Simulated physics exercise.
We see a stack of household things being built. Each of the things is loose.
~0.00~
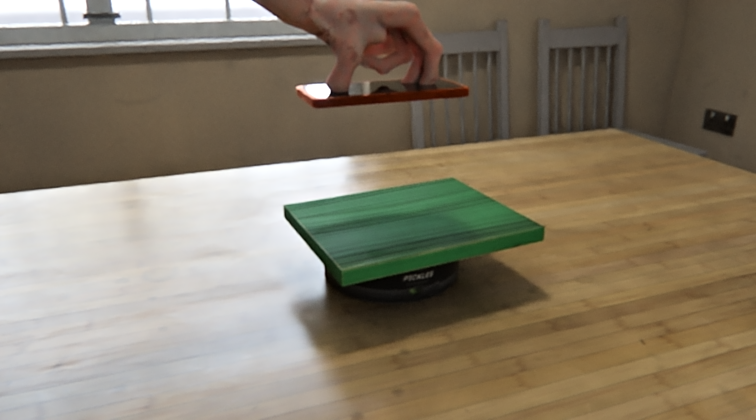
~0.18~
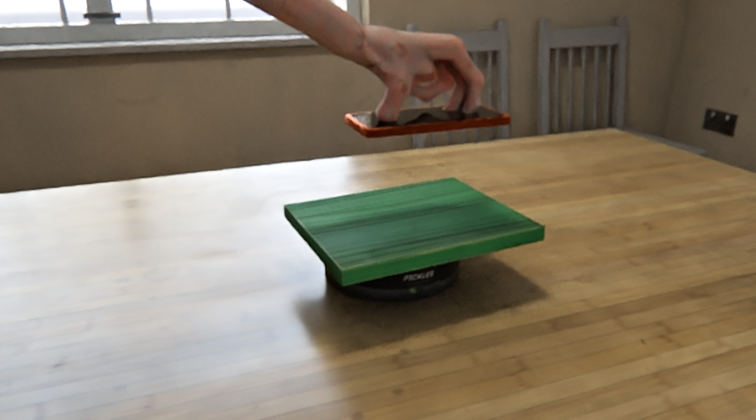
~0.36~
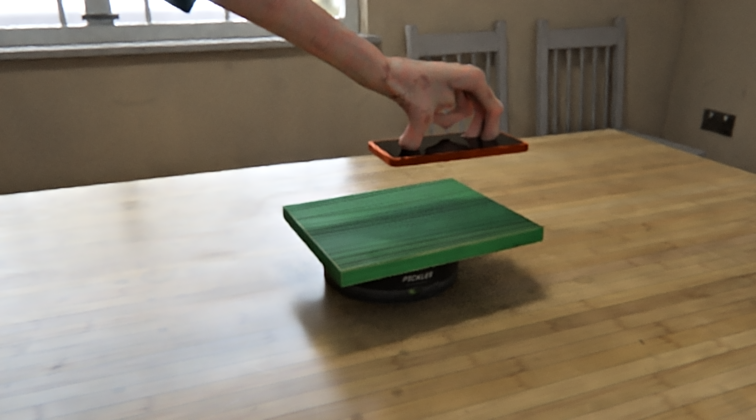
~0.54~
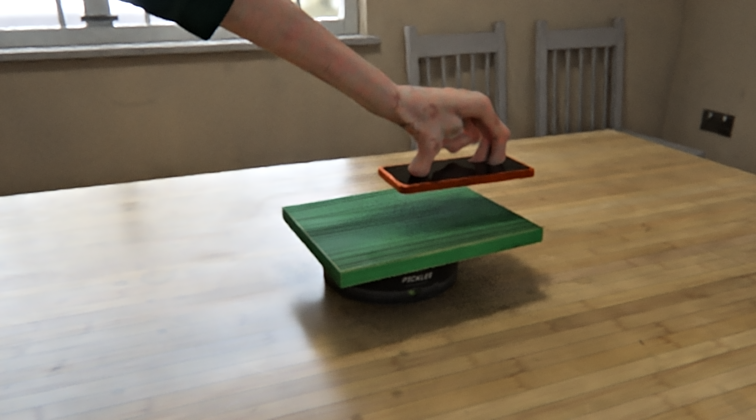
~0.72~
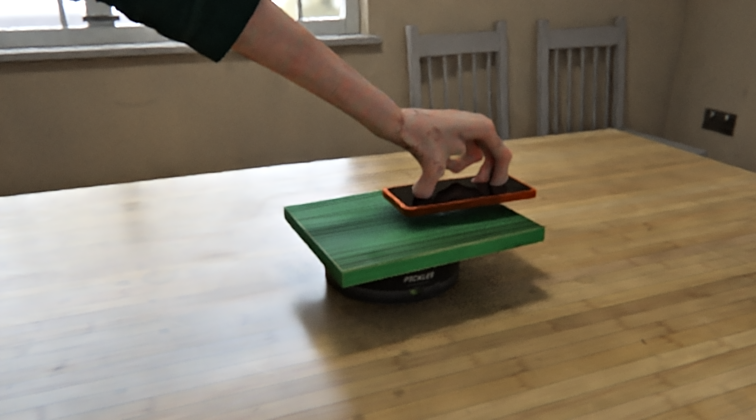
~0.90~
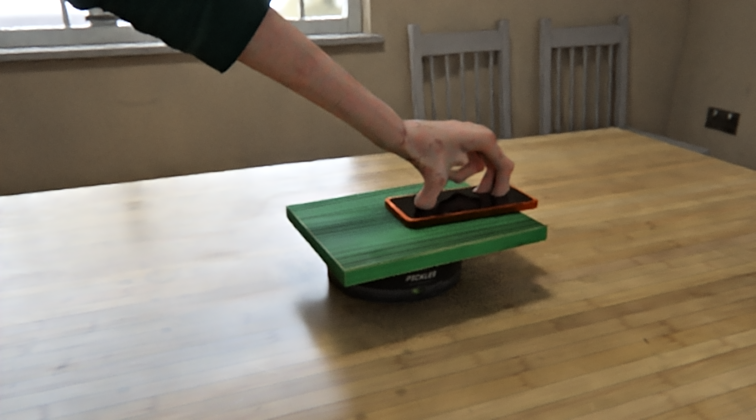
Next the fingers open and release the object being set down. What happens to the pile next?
The pile stands firm.
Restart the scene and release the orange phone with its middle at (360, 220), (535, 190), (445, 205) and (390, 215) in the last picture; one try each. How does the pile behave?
The pile does not fall in the first case, goes down in the second, does not fall in the third and does not fall in the fourth.
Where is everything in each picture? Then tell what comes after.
Coming down; orange phone (382, 92), in the first frame.
Coming down; orange phone (427, 119), in the second frame.
Coming down; orange phone (448, 146), in the third frame.
Coming down; orange phone (456, 172), in the fourth frame.
Coming down; orange phone (459, 193), in the fifth frame.
Set down, still held; orange phone (461, 204), in the sixth frame.
After 1.40 s, nothing has stirred.
After 2.20 s, orange phone resting near (461, 204).
At rest (4.0 s), all 3 in place. Seen from the same camera at the end, orange phone near (461, 204). The pile holds.
